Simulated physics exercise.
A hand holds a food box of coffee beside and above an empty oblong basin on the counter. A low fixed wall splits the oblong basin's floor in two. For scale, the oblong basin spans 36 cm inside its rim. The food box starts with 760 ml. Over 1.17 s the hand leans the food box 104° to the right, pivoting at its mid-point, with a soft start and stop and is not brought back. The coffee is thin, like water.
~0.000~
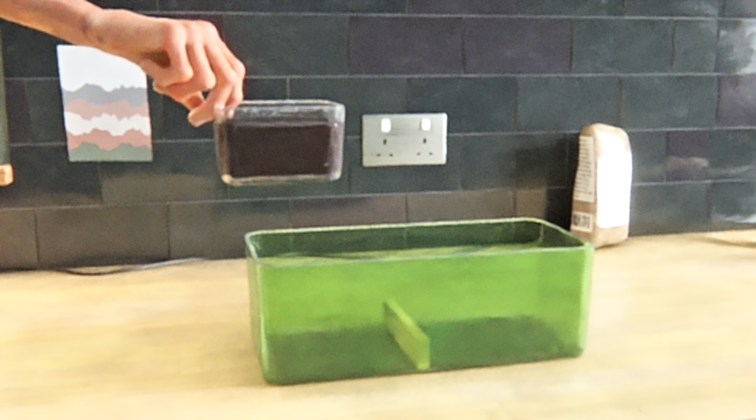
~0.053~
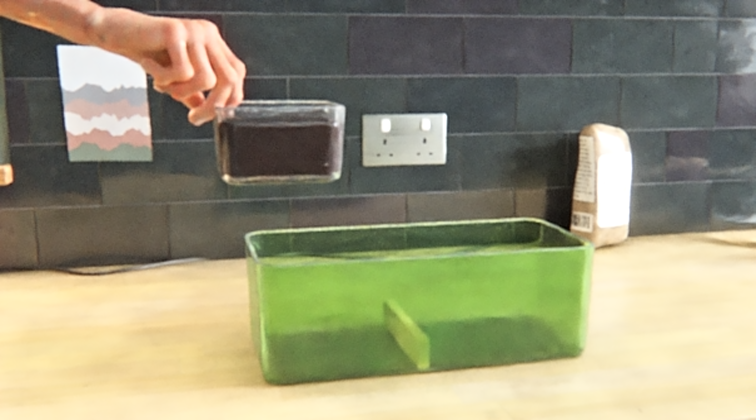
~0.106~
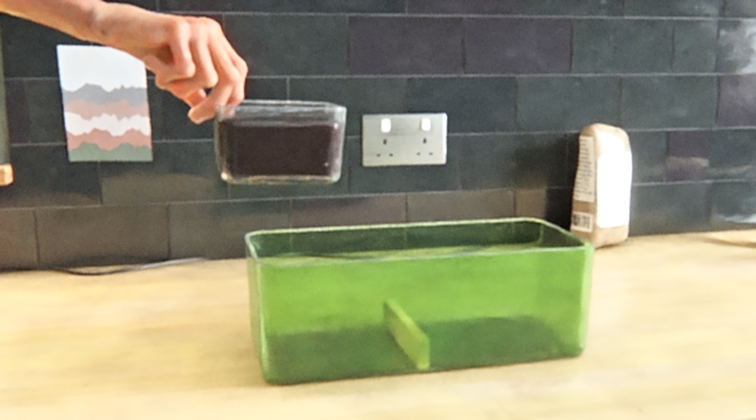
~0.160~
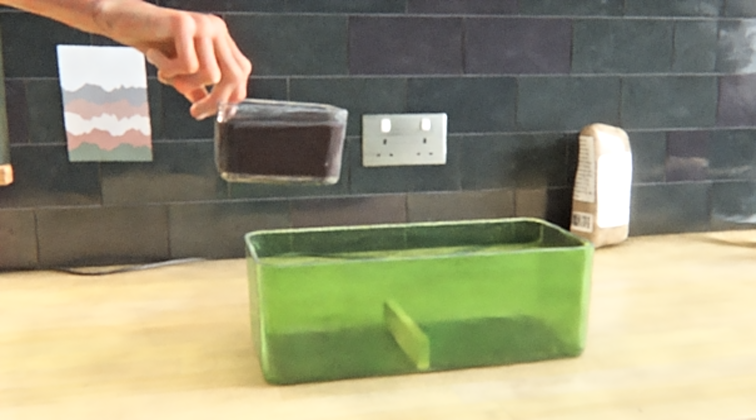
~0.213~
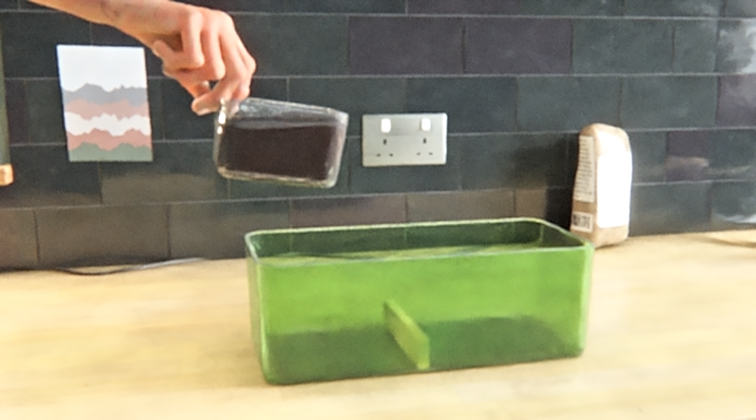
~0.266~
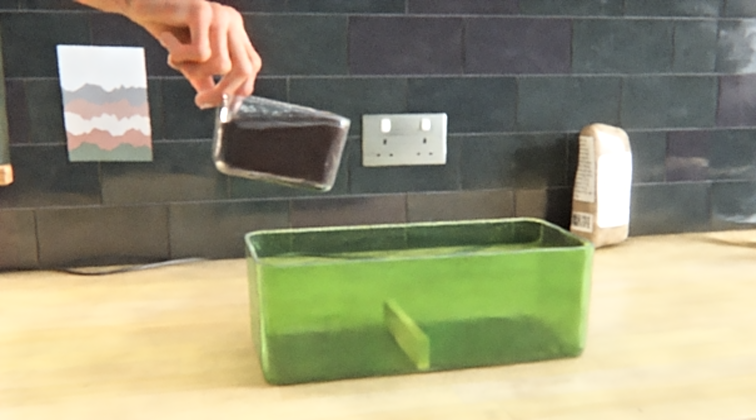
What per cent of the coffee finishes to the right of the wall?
About 54 per cent.
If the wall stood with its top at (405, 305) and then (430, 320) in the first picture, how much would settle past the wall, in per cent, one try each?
First 45, then 20 per cent.
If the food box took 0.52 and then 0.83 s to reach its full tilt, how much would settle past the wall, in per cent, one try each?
In turn about 35 and 45 per cent.
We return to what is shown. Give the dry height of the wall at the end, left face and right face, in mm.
Some 18 mm on the left and 18 mm on the right.
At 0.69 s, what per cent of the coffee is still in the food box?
About 52 per cent.
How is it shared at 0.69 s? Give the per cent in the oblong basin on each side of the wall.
Left about 8, right about 12.
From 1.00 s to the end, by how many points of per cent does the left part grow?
Near 16 in a hundred.
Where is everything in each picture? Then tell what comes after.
In the first frame, it leans 0°; its right rim is at (335, 106); the coffee meets the walls at (217, 117) and (332, 115); the oblong basin's rim runs from (251, 250) to (566, 233); the wall's top is at (404, 319).
In the second frame, it leans 1°; its right rim is at (336, 106); the coffee meets the walls at (217, 117) and (333, 116).
In the third frame, it leans 2°; its right rim is at (336, 108); the coffee meets the walls at (218, 117) and (333, 116).
In the fourth frame, it leans 5°; its right rim is at (338, 111); the coffee meets the walls at (219, 116) and (334, 117).
In the fifth frame, it leans 8°; its right rim is at (339, 115); the coffee meets the walls at (220, 116) and (336, 117).
In the sixth frame, it leans 13°; its right rim is at (341, 120); the coffee meets the walls at (221, 118) and (338, 117).
Then, 0.69 s in, the tilt is 66° and 52 per cent is still to pour, 8 is left of the wall and 12 right of it.
Then, 1.00 s in, the tilt is 98° and 10 per cent is still to pour, 30 is left of the wall and 54 right of it.
Then, 1.32 s in, the tilt is 104° and 0 per cent is still to pour, 43 is left of the wall and 55 right of it.
Then, 1.67 s in, the tilt is 104° and 0 per cent is still to pour, 46 is left of the wall and 54 right of it.
Finally, 46 per cent lies left of the wall, 54 right of it and 0 outside.
